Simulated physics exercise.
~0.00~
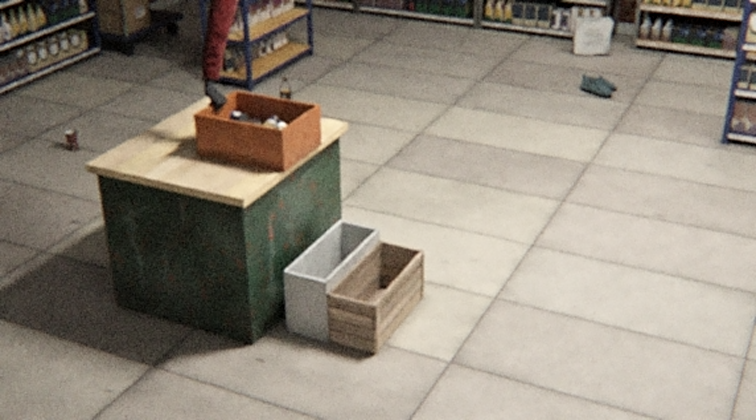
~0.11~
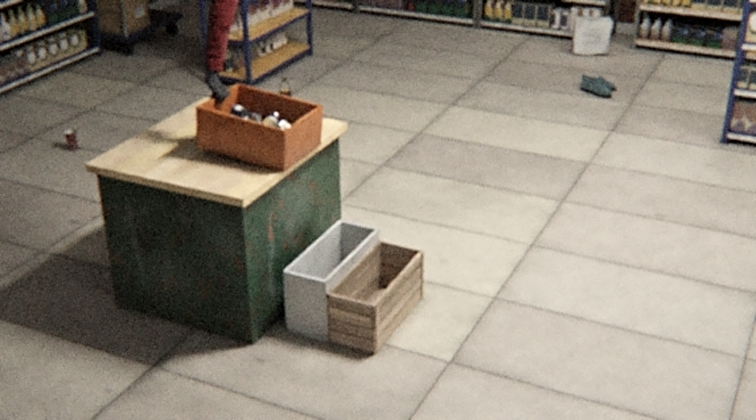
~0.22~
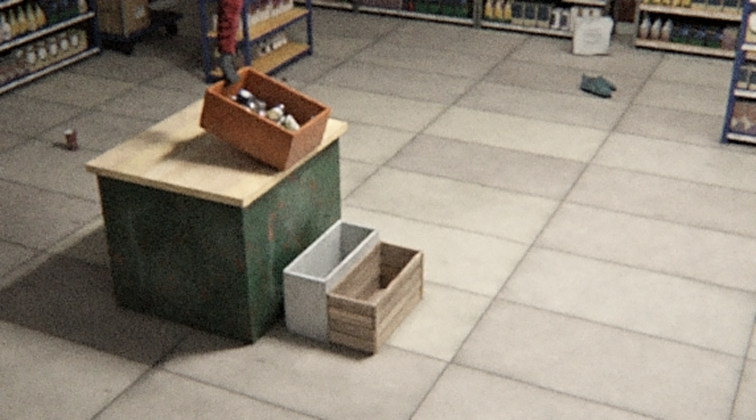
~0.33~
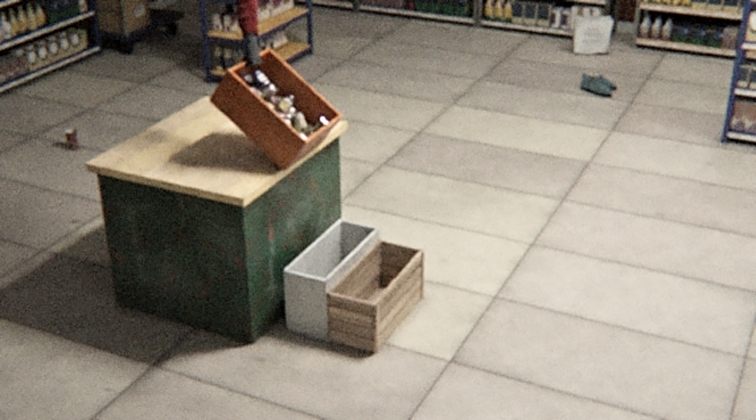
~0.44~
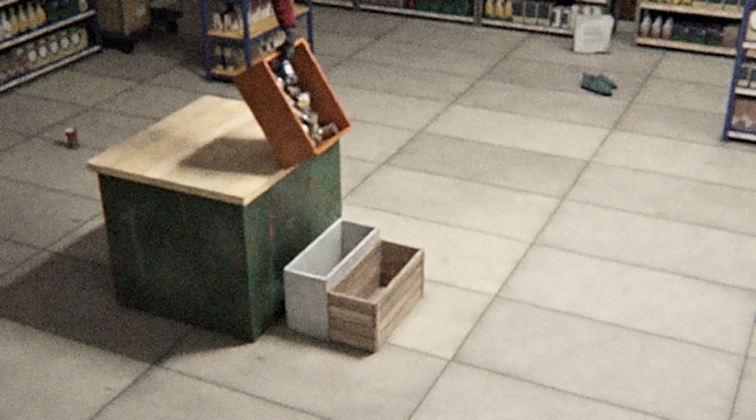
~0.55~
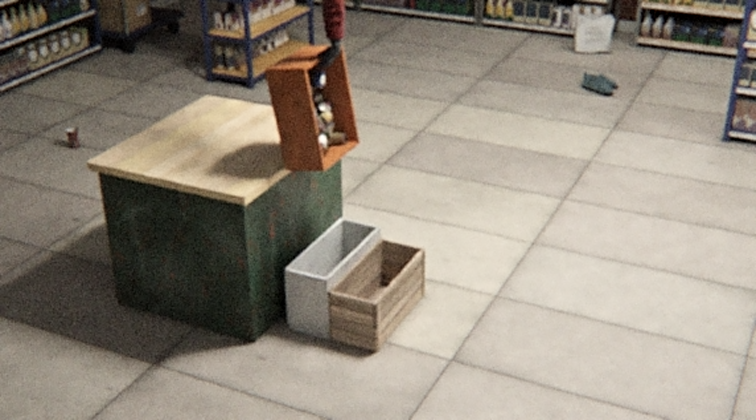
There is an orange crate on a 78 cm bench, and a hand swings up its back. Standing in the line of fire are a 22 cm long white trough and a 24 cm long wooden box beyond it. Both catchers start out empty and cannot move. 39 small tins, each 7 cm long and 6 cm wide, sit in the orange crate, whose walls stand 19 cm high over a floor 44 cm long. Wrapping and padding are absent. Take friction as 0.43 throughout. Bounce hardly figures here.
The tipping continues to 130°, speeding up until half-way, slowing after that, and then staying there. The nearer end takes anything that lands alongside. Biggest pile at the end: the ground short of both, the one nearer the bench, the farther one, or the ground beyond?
Biggest pile: Farther.
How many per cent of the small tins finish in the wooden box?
That comes to around 65 per cent.
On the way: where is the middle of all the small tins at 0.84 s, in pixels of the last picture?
I'd put the middle close to (363, 177) in the last view.
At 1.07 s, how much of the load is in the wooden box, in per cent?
Roughly 35 percent.
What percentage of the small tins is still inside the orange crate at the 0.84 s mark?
About 45 percent.
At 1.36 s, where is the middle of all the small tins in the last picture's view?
I'd place it close to (395, 306) in the last view.
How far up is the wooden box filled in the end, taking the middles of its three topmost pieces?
Some 12 cm.
After 0.68 s, tilt 104°; 38 still in the orange crate and 1 in the air.
After 0.84 s, tilt 125°; 17 still in the orange crate and 22 in the air.
After 1.07 s, tilt 130°; 1 still in the orange crate, 13 in the wooden box, 13 on the ground beyond the wooden box and 12 in the air.
When it is over (at 1.36 s), 26 in the wooden box and 13 on the ground beyond the wooden box.
